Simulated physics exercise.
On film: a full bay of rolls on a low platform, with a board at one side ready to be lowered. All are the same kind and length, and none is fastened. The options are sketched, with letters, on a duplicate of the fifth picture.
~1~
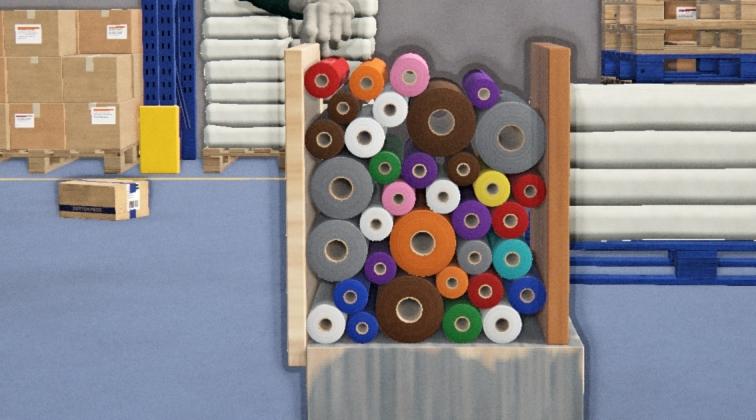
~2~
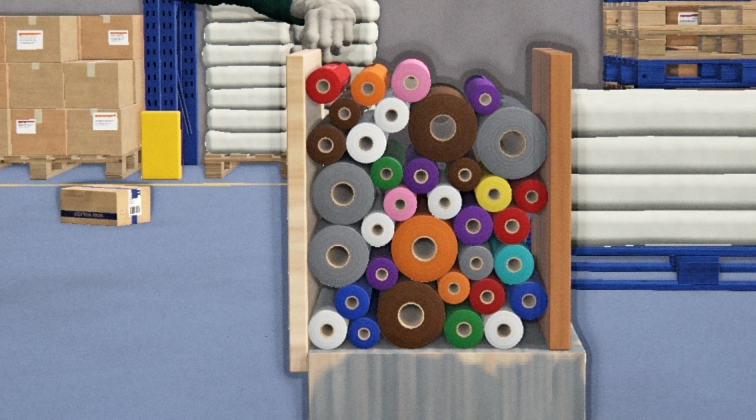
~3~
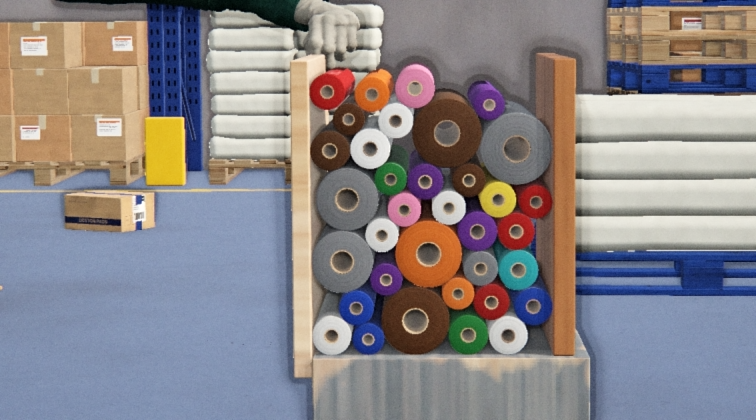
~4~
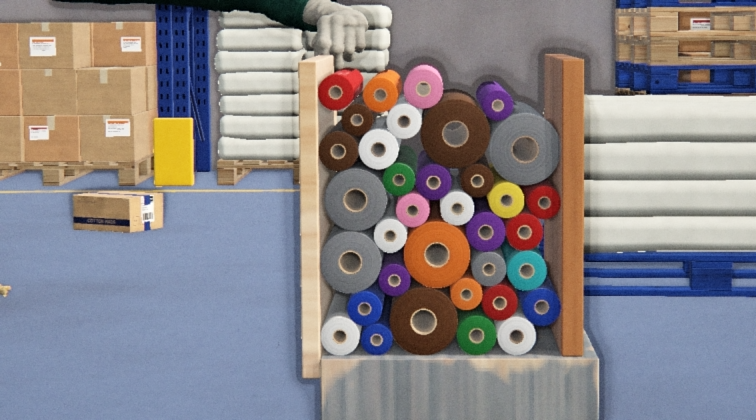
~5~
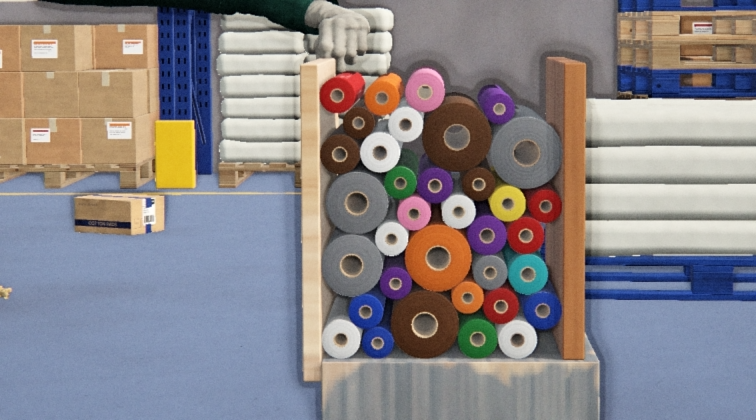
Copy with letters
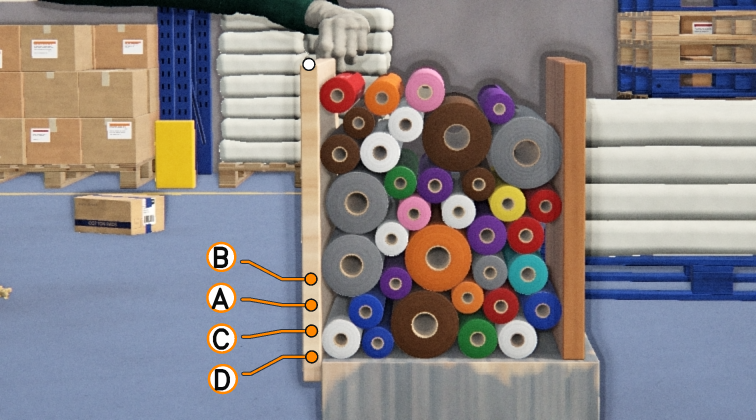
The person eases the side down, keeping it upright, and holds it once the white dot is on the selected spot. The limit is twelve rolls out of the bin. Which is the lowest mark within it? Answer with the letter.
The lowest mark that will do is A.
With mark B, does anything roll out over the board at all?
Yes, at B.
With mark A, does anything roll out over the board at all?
Yes, at A.
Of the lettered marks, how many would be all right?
The number is two.
On the marked copy, A at (311, 305); B at (311, 279); C at (311, 331); D at (312, 357); the white dot at (309, 65).
With A. Early on, top of the board (320, 163).
Further on, top of the board (321, 269).
At the end, top of the board (321, 304), about eight out over the board.
As for the rest, B about eight out over the board; C more than twelve out over the board; D more than twelve out over the board.
